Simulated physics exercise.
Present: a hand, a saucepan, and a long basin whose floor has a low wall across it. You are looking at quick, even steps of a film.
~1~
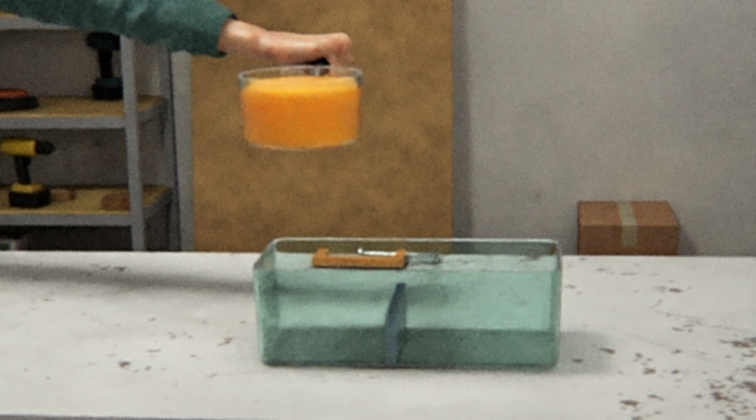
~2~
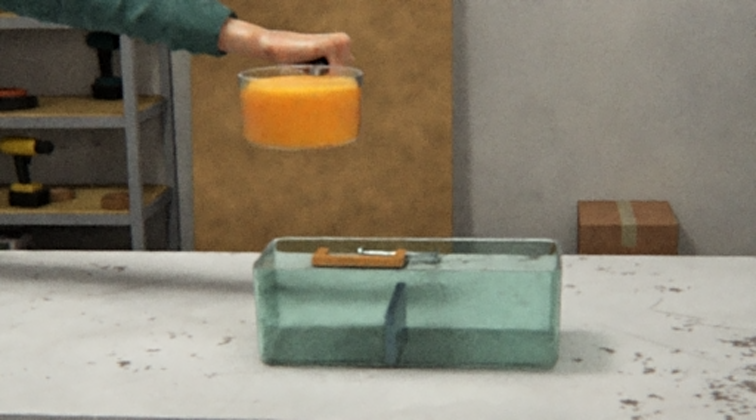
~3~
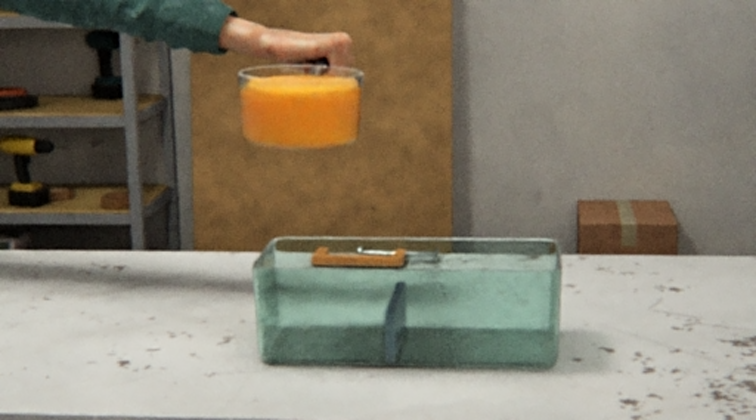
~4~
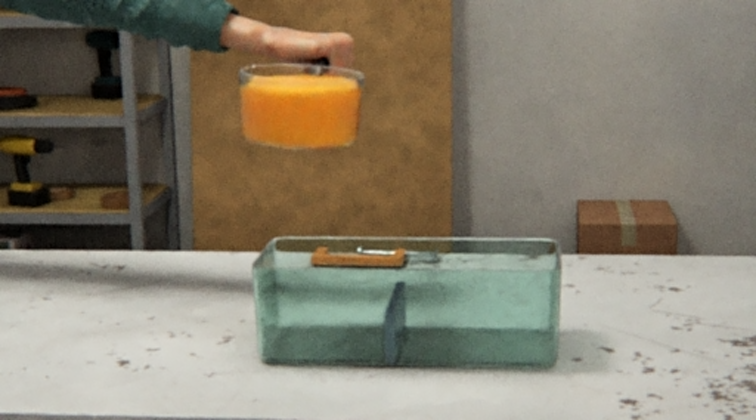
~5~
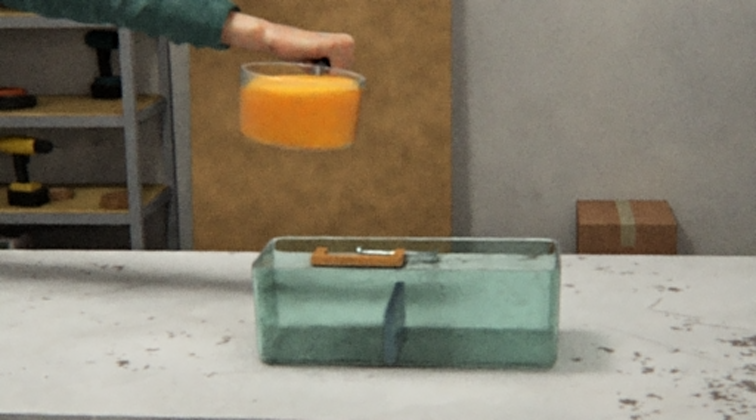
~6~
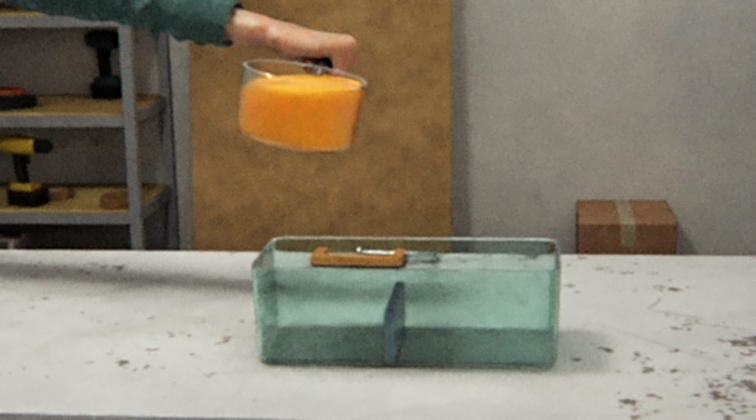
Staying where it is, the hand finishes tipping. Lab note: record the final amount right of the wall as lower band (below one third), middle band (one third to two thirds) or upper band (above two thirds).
Well, the amount right of the wall passes two thirds.
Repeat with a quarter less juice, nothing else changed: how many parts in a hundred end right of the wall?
About 85 in a hundred.
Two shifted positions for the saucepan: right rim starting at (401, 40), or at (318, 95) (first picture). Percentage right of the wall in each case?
It comes out at around 95 percent and then around 35 percent.
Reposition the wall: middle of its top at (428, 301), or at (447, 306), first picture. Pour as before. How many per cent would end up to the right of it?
60 per cent first, then 35 per cent.
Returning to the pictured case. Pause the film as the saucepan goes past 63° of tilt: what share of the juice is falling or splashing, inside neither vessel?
It's about 30 per cent.
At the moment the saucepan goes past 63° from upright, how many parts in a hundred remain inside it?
65 per cent, approximately.
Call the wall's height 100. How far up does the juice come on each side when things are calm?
Left part: 10 per cent; right part: 50.
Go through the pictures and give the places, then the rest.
Tilt 0°; pouring edge (361, 75); surface from (244, 85) to (360, 84); the long basin's rim runs from (263, 255) to (560, 257); the wall's top is at (396, 300), in the first picture.
Tilt 0°; pouring edge (361, 75); surface from (244, 84) to (360, 83), in the second picture.
Tilt 2°; pouring edge (362, 76); surface from (244, 82) to (360, 83), in the third picture.
Tilt 4°; pouring edge (363, 78); surface from (246, 82) to (361, 84), in the fourth picture.
Tilt 7°; pouring edge (363, 82); surface from (245, 83) to (362, 85), in the fifth picture.
Tilt 11°; pouring edge (365, 86); surface from (246, 82) to (363, 85), in the sixth picture.
A moment on, the saucepan is tipped part way and 63 per cent is still to pour, 1 is left of the wall and 5 right of it.
Next, the saucepan is tipped on its side and 16 per cent is still to pour, 2 is left of the wall and 64 right of it.
Then the saucepan is tipped on its side and 3 per cent is still to pour, 8 is left of the wall and 84 right of it.
Later the saucepan is tipped on its side and 1 per cent is still to pour, 11 is left of the wall and 87 right of it.
Finally, 12 per cent lies left of the wall, 87 right of it and 1 outside.
